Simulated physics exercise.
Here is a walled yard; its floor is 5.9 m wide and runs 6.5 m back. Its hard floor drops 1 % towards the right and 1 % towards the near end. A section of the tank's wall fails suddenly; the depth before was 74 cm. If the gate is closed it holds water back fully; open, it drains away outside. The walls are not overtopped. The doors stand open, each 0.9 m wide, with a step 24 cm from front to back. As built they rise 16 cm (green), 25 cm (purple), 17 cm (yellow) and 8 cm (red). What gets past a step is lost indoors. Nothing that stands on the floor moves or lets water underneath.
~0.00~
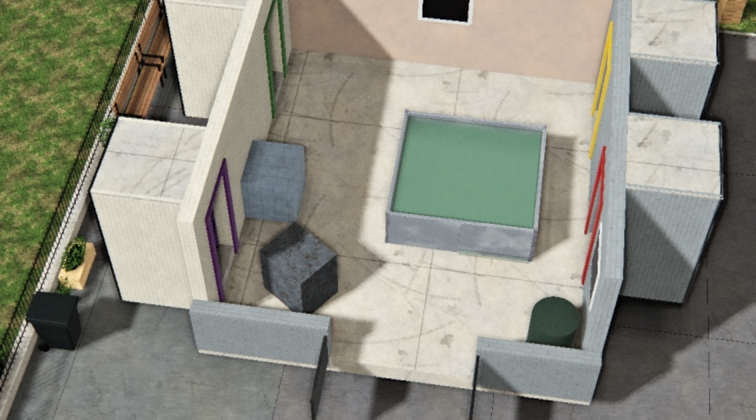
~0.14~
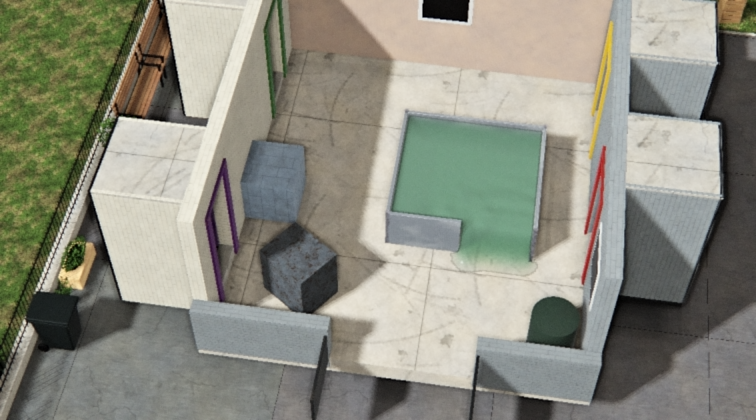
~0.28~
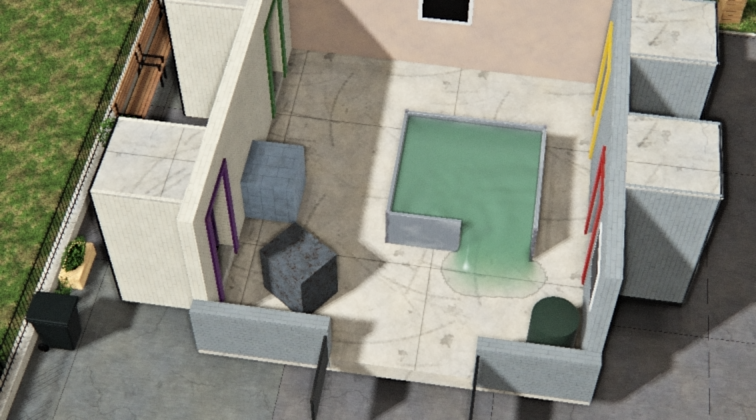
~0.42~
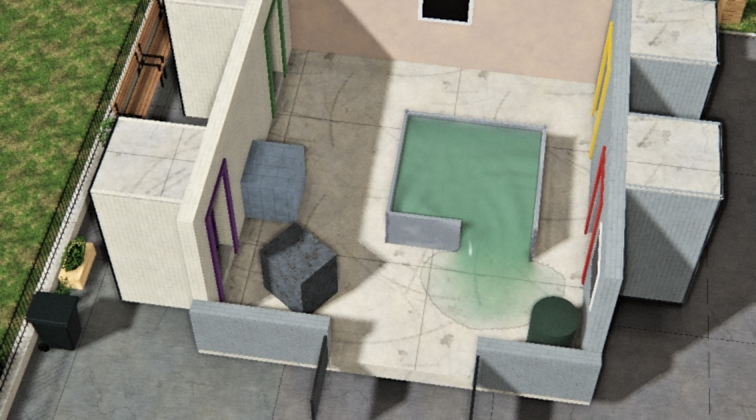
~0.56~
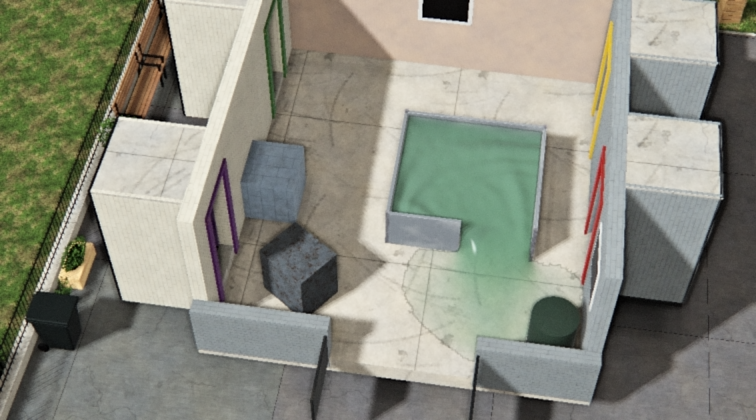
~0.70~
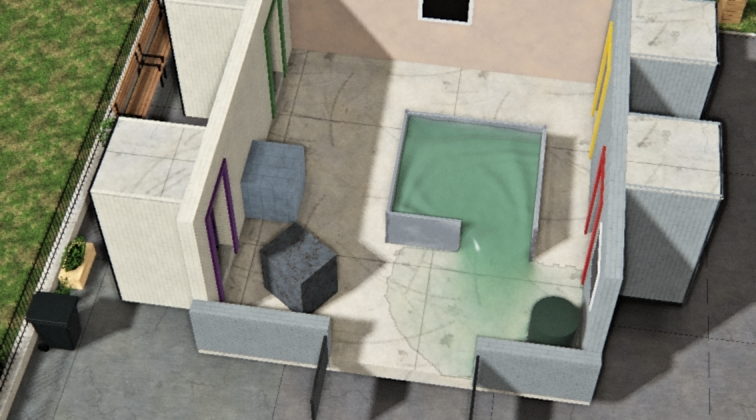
A tank's front wall gives way and green water spreads across the pale yard floor.
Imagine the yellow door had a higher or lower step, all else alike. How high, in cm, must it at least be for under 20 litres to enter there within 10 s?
Close to 5.5 cm is just enough.
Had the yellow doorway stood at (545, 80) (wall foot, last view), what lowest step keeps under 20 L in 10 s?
About 11.0 cm.
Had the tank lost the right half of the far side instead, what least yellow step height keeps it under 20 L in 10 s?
Then roughly 30 cm.
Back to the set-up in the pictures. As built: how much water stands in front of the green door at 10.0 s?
Roughly 4.0 cm deep.
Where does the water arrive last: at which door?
The green one.
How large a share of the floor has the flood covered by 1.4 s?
Some 20 per cent of it.
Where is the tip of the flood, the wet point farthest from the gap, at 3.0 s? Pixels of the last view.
Around (269, 337).
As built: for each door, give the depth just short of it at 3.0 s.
Depths in cm: Green 0, purple 0, yellow 0, red 12.
After 1.4 s water covers 20 % of the floor, deepest (52 cm) near (502, 369); it has not reached the yellow door.
After 3.0 s water covers 30 % of the floor, deepest (38 cm) near (528, 334); it has not reached the yellow door.
After 10.0 s water covers 95 % of the floor, deepest (14 cm) near (502, 369); 9 cm at the yellow door, 0 litres in over its 17 cm step.
At the yellow door as built, the water arrived by 3.3 s and peaked near 9 cm at 7.8 s.
With a step of 4.5 cm, 34 litres would have come in within the 10 s; with 7.5 cm, 7 litres. So under 20 litres takes about 5.5 cm.
